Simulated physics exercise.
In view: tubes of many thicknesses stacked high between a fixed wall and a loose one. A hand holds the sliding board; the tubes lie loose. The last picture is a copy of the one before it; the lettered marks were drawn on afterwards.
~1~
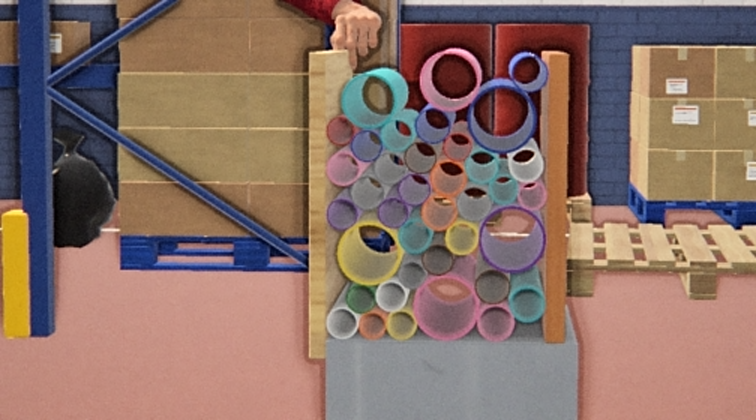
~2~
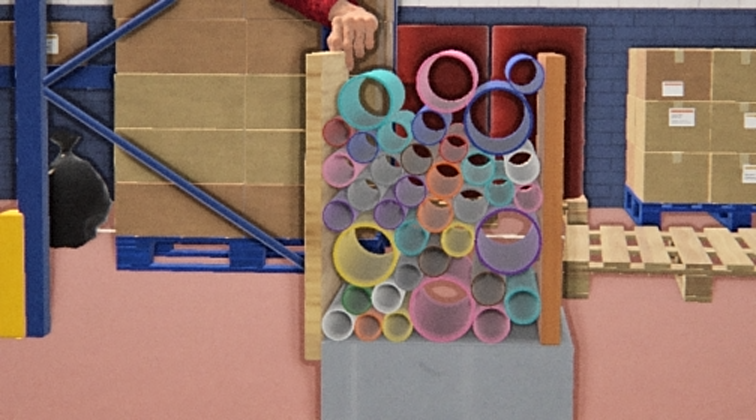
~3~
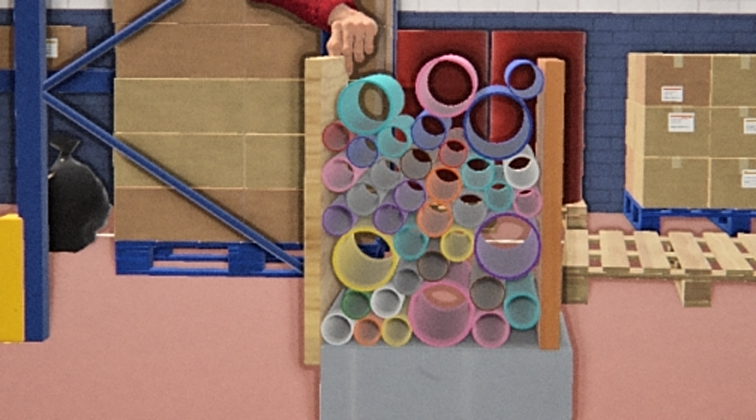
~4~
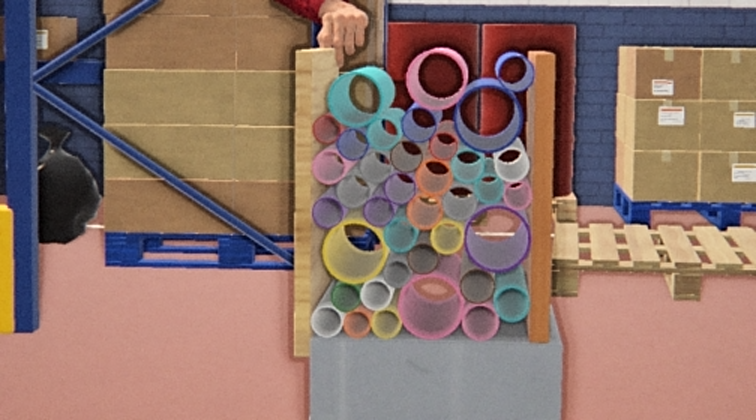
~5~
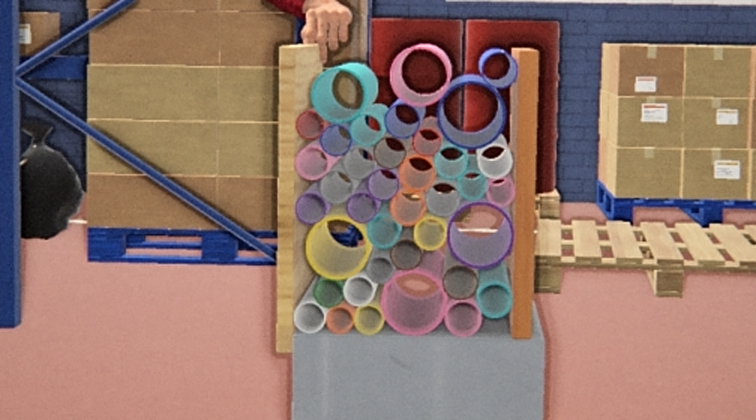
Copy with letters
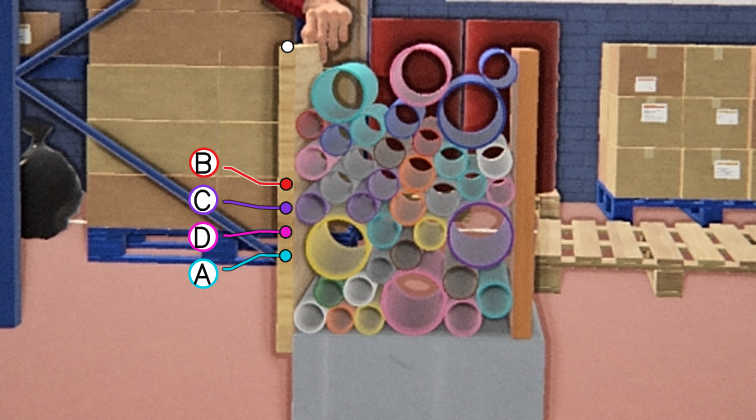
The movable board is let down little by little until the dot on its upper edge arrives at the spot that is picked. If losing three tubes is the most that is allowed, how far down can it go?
Down to B.
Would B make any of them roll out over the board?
Yes.
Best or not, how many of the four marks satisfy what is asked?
One of them.
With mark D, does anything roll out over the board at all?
At D: Yes.
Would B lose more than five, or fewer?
Fewer than five.
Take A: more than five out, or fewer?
More than five.
On the marked copy, A at (285, 256); B at (286, 184); C at (286, 208); D at (286, 232); the white dot at (287, 47).
Taking B. A third of the way, top of the board (296, 108).
Two thirds of the way, top of the board (295, 177).
When it is over, top of the board (295, 184), two out over the board.
As for the rest, A more than three out over the board; C four out over the board; D more than three out over the board.
